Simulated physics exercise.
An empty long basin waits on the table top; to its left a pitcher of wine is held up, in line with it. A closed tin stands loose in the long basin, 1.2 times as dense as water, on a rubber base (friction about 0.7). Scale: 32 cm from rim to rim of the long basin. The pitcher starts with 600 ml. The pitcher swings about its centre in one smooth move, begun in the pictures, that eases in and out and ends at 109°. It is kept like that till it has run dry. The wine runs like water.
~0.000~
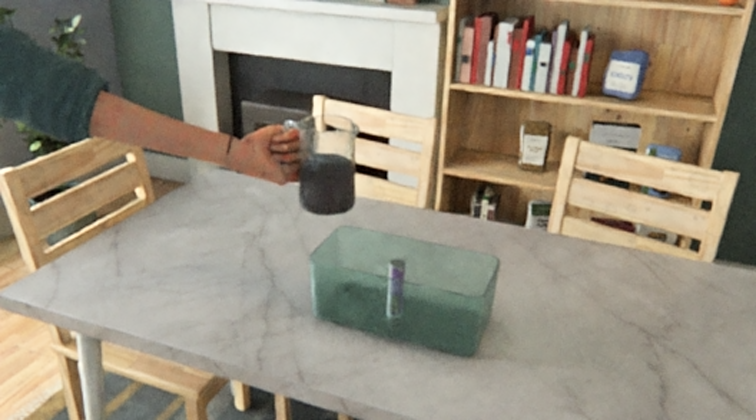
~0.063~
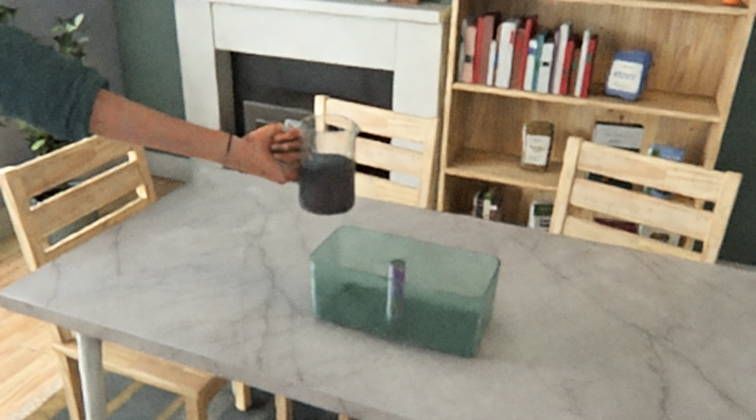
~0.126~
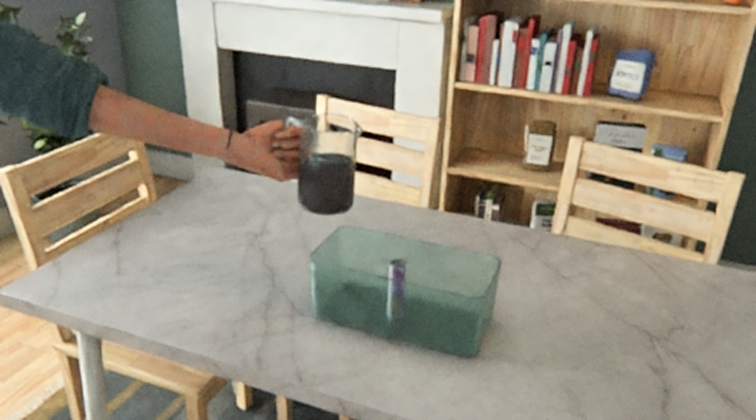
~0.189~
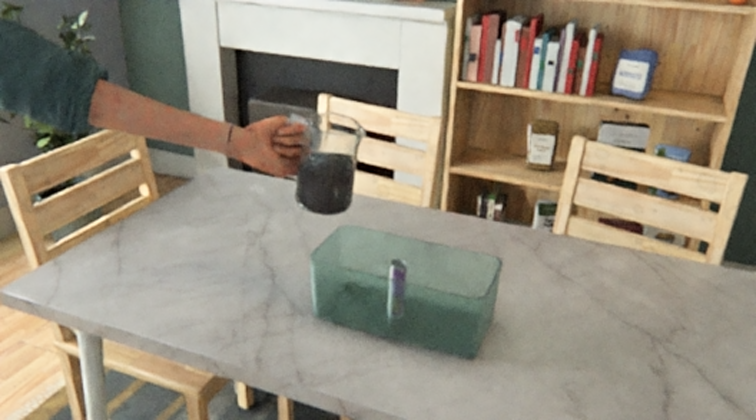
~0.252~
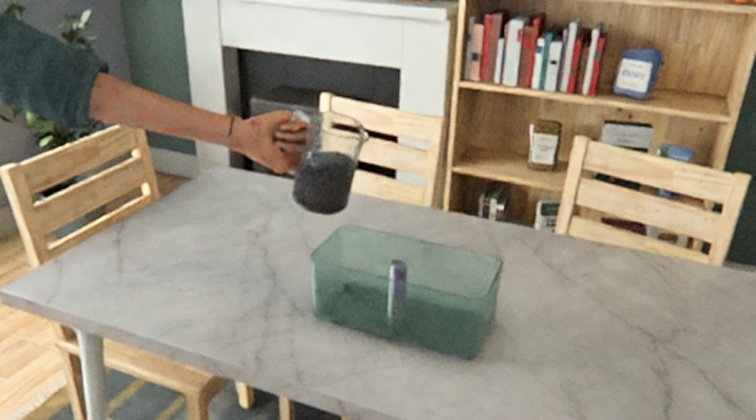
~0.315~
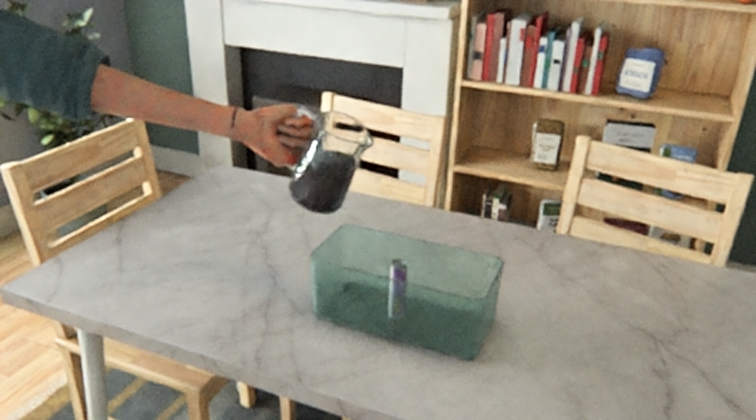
On a grey marbled table near wooden chairs and a bookshelf, a hand holds a glass pitcher of dark liquid above and left of a green translucent basin containing a small upright object, then gradually tilts the pitcher rightward.
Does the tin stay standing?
The tin keeps standing.
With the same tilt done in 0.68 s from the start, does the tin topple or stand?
Then it remains upright.
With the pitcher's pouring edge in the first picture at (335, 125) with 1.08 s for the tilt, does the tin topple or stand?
Then it topples.
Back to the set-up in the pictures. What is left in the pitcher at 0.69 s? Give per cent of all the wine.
Some 96 per cent.
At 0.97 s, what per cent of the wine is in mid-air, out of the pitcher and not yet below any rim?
About 26 per cent.
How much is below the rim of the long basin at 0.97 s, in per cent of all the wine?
Near 30 in a hundred.
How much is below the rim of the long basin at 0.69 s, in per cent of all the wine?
Near 0 in a hundred.
After 0.69 s the tilt is 78° and 97 per cent is still to pour; the tin stands where it began.
After 0.97 s the tilt is 106° and 43 per cent is still to pour; the tin stands where it began.
After 1.26 s the tilt is 109° and 6 per cent is still to pour; the tin stands where it began.
After 1.58 s the tilt is 109° and 0 per cent is still to pour; the tin stands where it began.
In the end the tin stands where it began.
